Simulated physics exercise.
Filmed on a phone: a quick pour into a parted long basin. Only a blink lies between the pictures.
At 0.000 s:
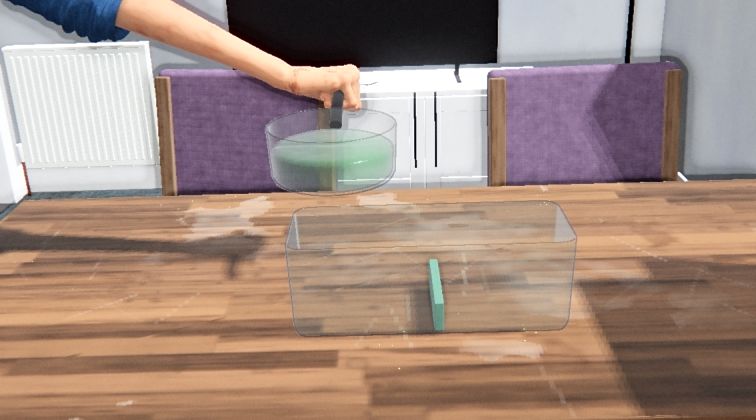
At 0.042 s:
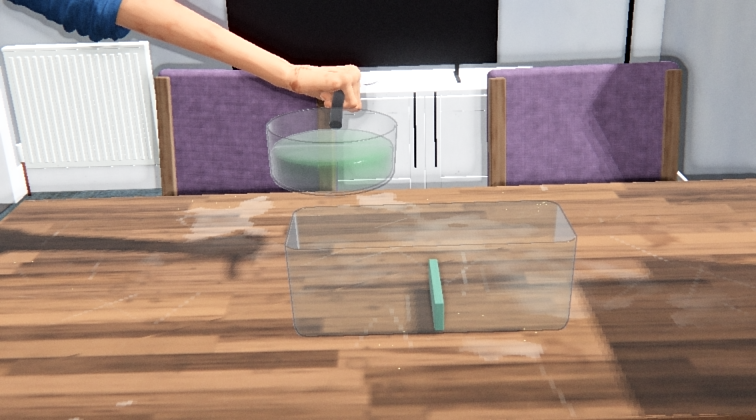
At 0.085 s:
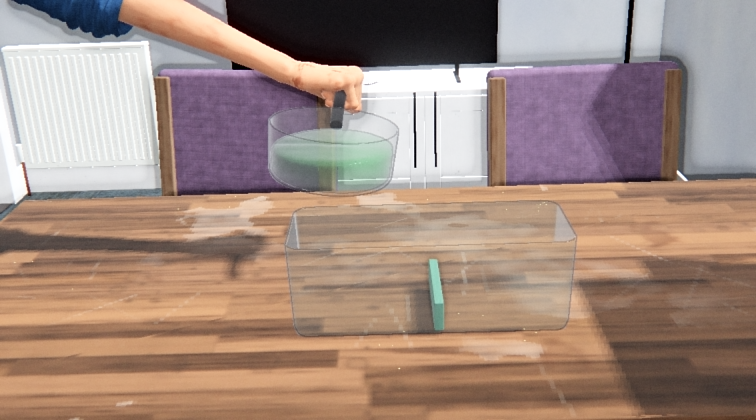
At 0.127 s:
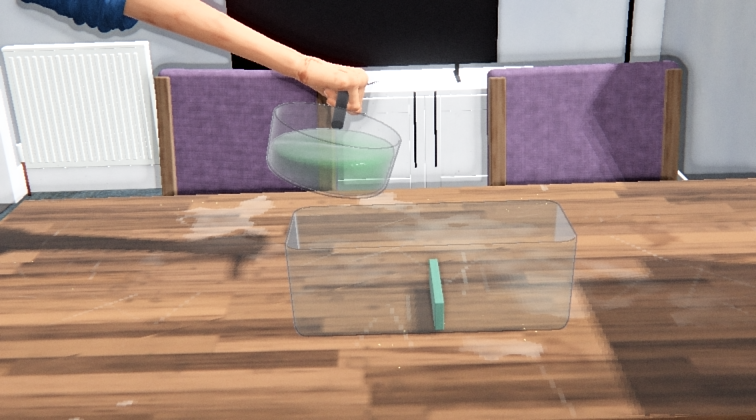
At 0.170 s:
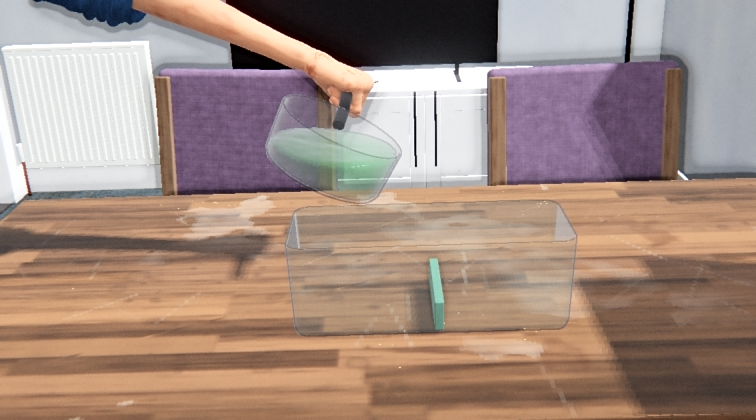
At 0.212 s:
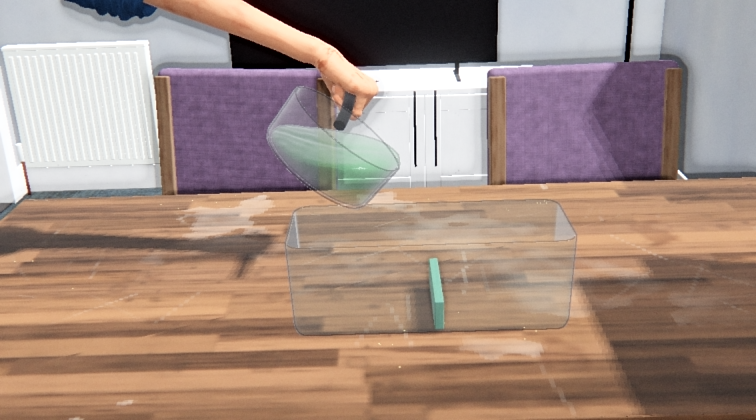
A hand tilting a clear round container of green liquid rightward above a long transparent basin with a low green divider.
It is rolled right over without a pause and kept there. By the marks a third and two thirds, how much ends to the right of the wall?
It comes to less than a third.
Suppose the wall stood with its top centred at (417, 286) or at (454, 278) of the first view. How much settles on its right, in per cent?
The first gives 50 %, the second 15 %.
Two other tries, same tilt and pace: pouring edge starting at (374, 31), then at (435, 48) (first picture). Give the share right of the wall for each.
The first gives 25 %, the second 65 %.
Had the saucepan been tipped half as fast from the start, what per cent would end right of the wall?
Near 40 %.
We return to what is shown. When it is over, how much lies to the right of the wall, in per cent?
It comes to 20 per cent or so.
A moment on, the saucepan is tipped right over and 9 per cent is still to pour, 64 is left of the wall and 10 right of it.
Next, the saucepan is tipped right over and 1 per cent is still to pour, 71 is left of the wall and 18 right of it.
Then the saucepan is tipped right over and 0 per cent is still to pour, 72 is left of the wall and 21 right of it.
Later the saucepan is tipped right over and 0 per cent is still to pour, 72 is left of the wall and 21 right of it.
In the end 72 per cent lies left of the wall, 21 right of it and 7 outside.
